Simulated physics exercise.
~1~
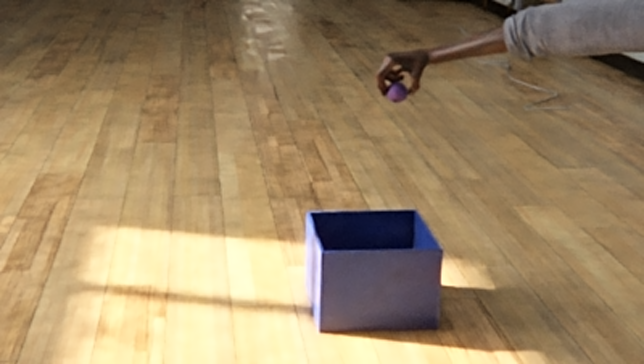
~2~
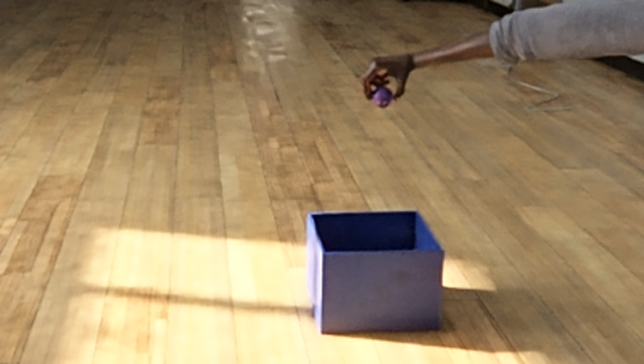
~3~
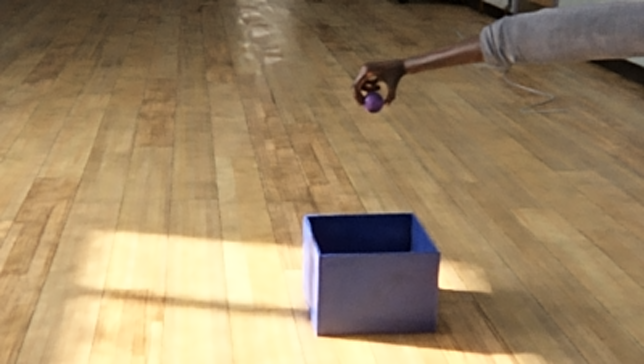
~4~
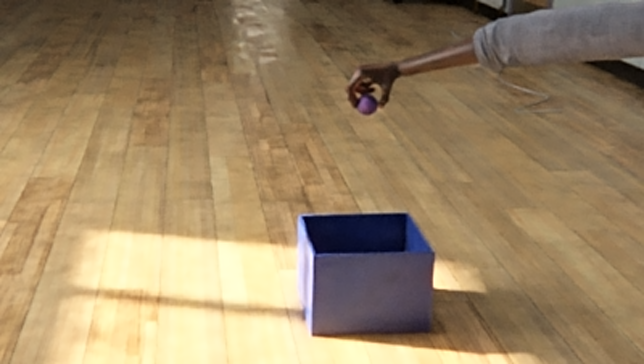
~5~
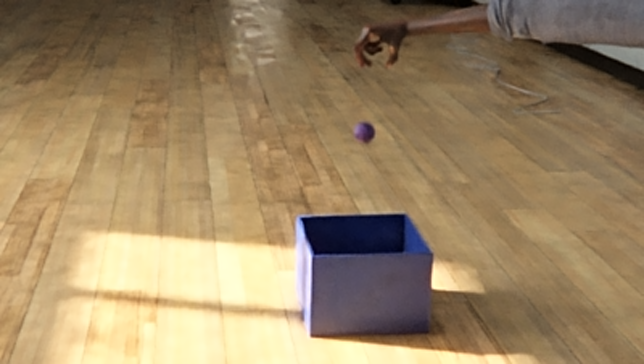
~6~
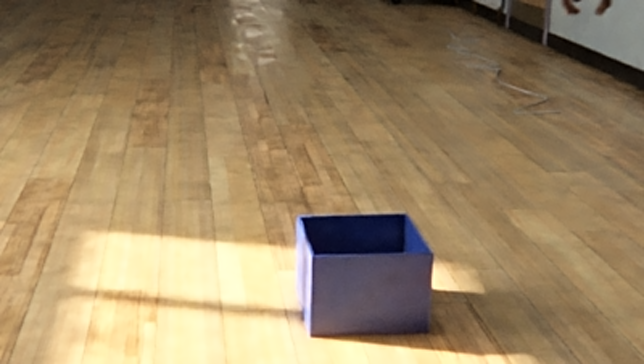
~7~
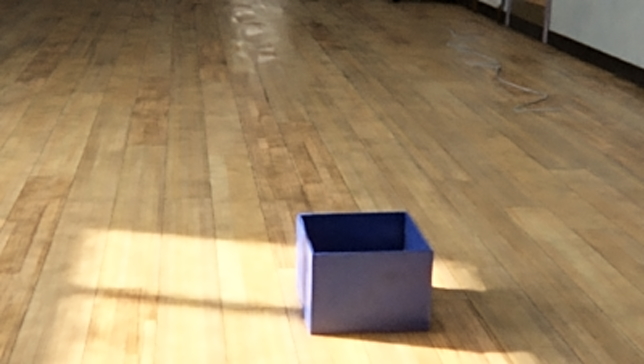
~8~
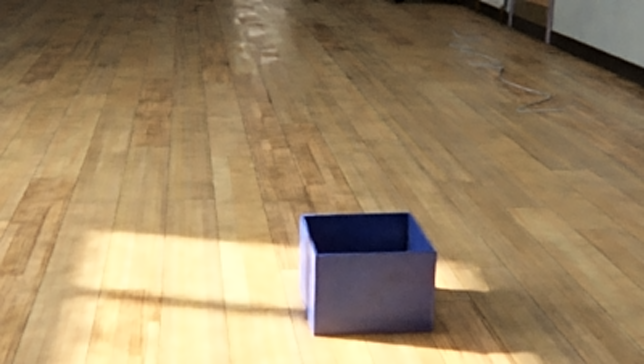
A purple ball, held by a hand above an open blue box on a wooden floor, moved slightly left, then dropped when the fingers let go. It fell into the box and stayed out of sight as the hand pulled away.
